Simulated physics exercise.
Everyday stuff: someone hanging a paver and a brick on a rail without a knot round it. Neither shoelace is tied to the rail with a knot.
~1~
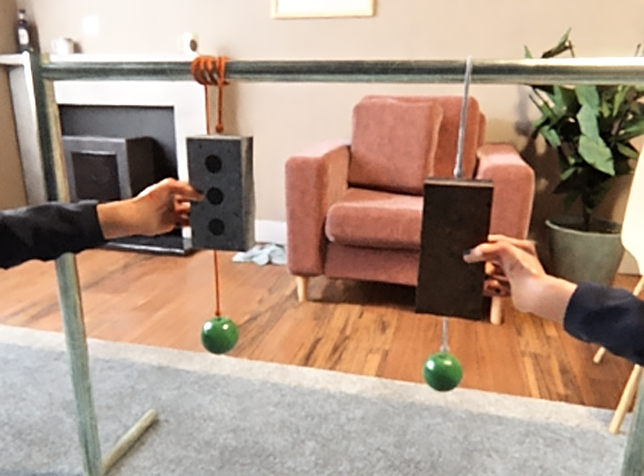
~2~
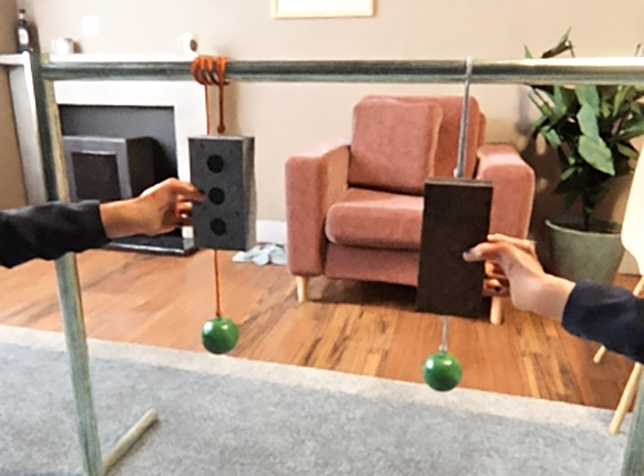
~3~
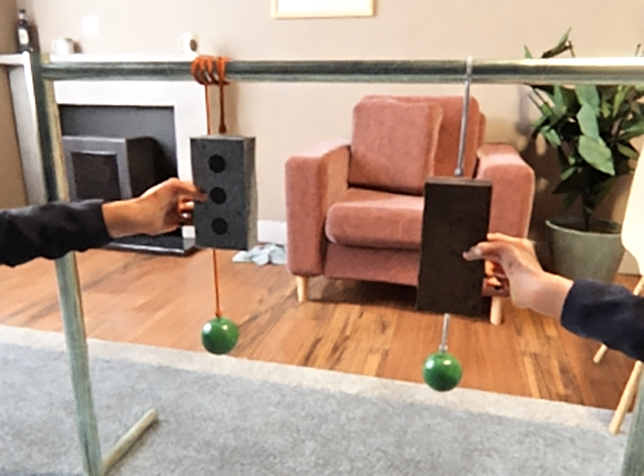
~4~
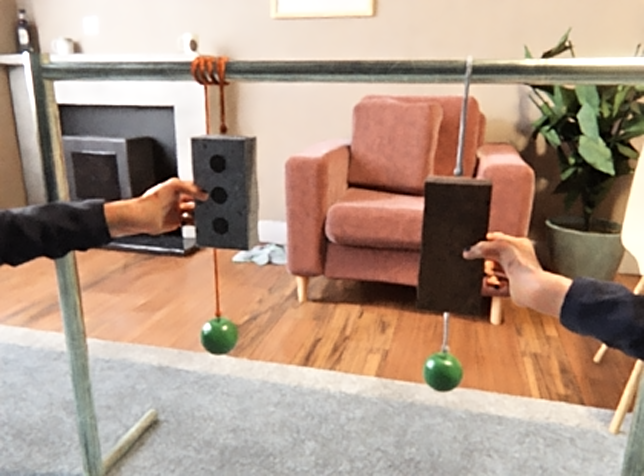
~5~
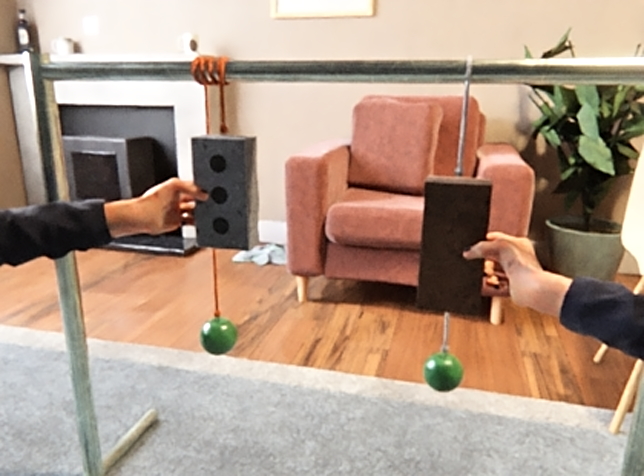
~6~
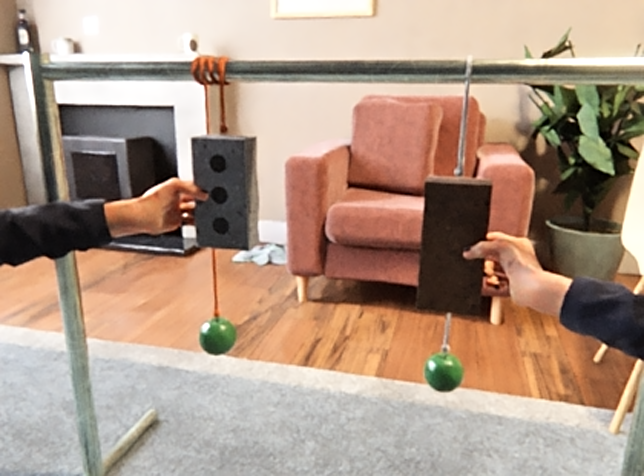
At first, two hands hold a dark block with three round holes and a plain dark block beneath a rail, each on a cord with a green ball hanging below. The left cord wraps several times round the rail, the right only lies over it. Throughout, everything stays almost still.
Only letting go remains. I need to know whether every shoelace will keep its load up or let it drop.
As it turns out, the paver stays up, the brick drops.
Then, 0.44 s past the final frame, paver still up near (224, 167); brick dropping near (439, 422).
Then, 0.84 s past the final frame, paver still up near (231, 177); brick on the floor.
When it is over, paver still up near (225, 183); brick on the floor. The paver stays hanging and the brick drops.
